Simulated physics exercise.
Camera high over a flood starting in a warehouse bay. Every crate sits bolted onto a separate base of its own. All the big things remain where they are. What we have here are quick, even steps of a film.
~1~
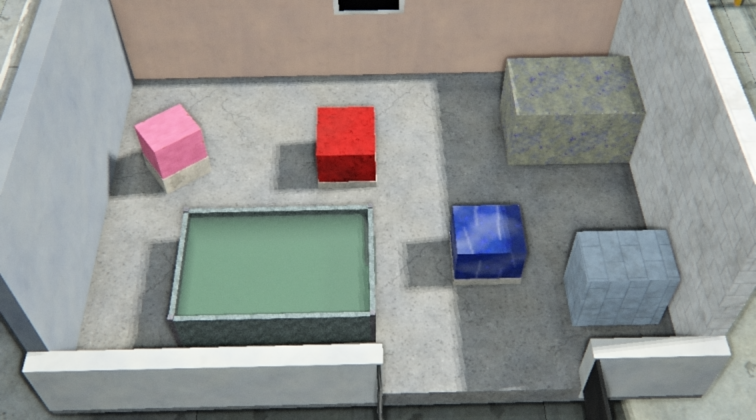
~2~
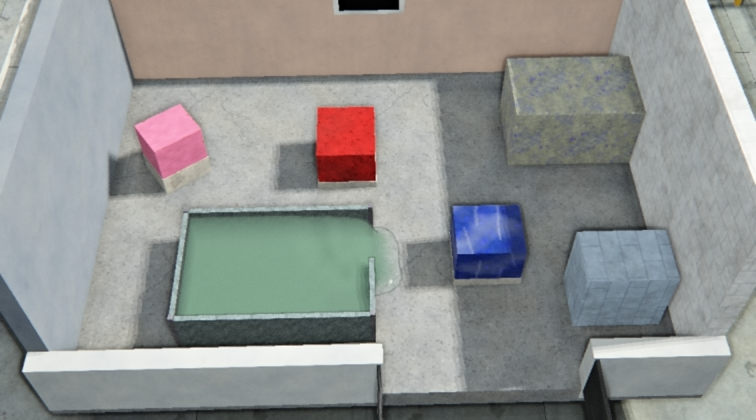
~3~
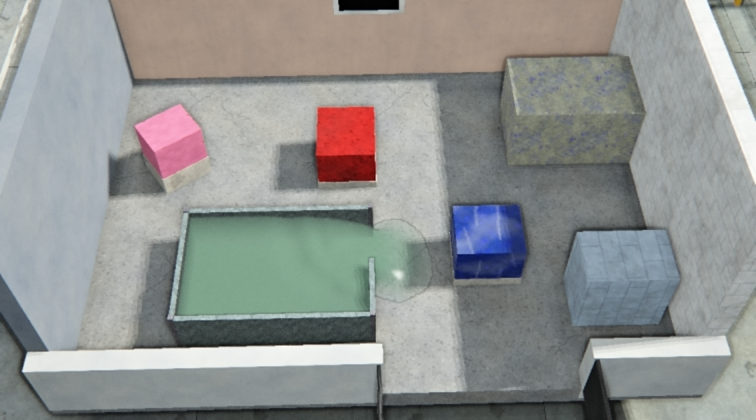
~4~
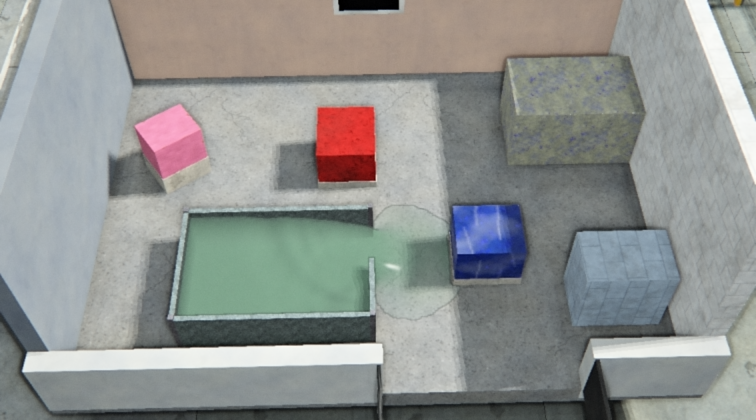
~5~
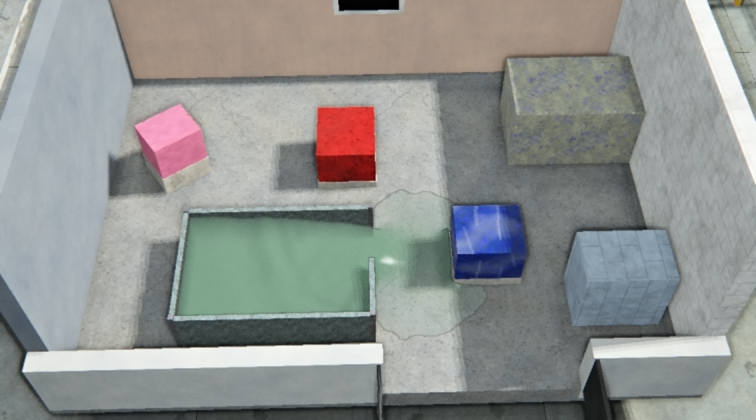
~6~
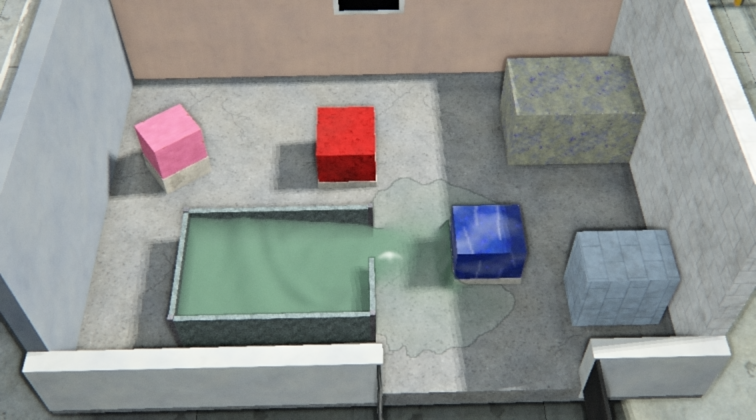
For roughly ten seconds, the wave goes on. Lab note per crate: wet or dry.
Result - red crate: Dry; pink crate: Dry; blue crate: Wet.
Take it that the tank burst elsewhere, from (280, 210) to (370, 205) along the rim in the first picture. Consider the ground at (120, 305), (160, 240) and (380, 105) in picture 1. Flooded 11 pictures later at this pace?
The first comes out untouched, the second untouched, the third untouched.
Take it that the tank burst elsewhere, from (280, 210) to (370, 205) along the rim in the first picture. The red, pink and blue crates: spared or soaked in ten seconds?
In my view the red crate gets reached; as for the pink crate, it is never reached; the blue crate is never reached.
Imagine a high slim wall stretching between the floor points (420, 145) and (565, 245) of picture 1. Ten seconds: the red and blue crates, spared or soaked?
Then: The red crate ends up wet; the blue crate takes water.
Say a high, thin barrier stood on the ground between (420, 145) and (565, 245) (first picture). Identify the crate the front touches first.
Answer: The one in blue.
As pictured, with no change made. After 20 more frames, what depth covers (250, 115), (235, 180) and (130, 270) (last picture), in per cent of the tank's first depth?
Going in order, that's 0, 0 and 0 %.
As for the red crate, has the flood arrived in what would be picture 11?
Red: Flooded.
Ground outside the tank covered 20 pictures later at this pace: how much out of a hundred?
About 45 %.
A moment on, water covers 20 % of the floor; the red crate water round its plinth, the pink crate not reached, the blue crate water round its plinth.
Next, water covers 35 % of the floor; the red crate water round its plinth, the pink crate not reached, the blue crate water round its plinth.
Then, water covers 45 % of the floor; the red crate water round its plinth, the pink crate not reached, the blue crate water round its plinth.
Later, water covers 70 % of the floor; the red crate water round its plinth, the pink crate water round its plinth, the blue crate water round its plinth.
In the end, water covers 80 % of the floor; the red crate stayed above the water, the pink crate stayed above the water, the blue crate was topped.
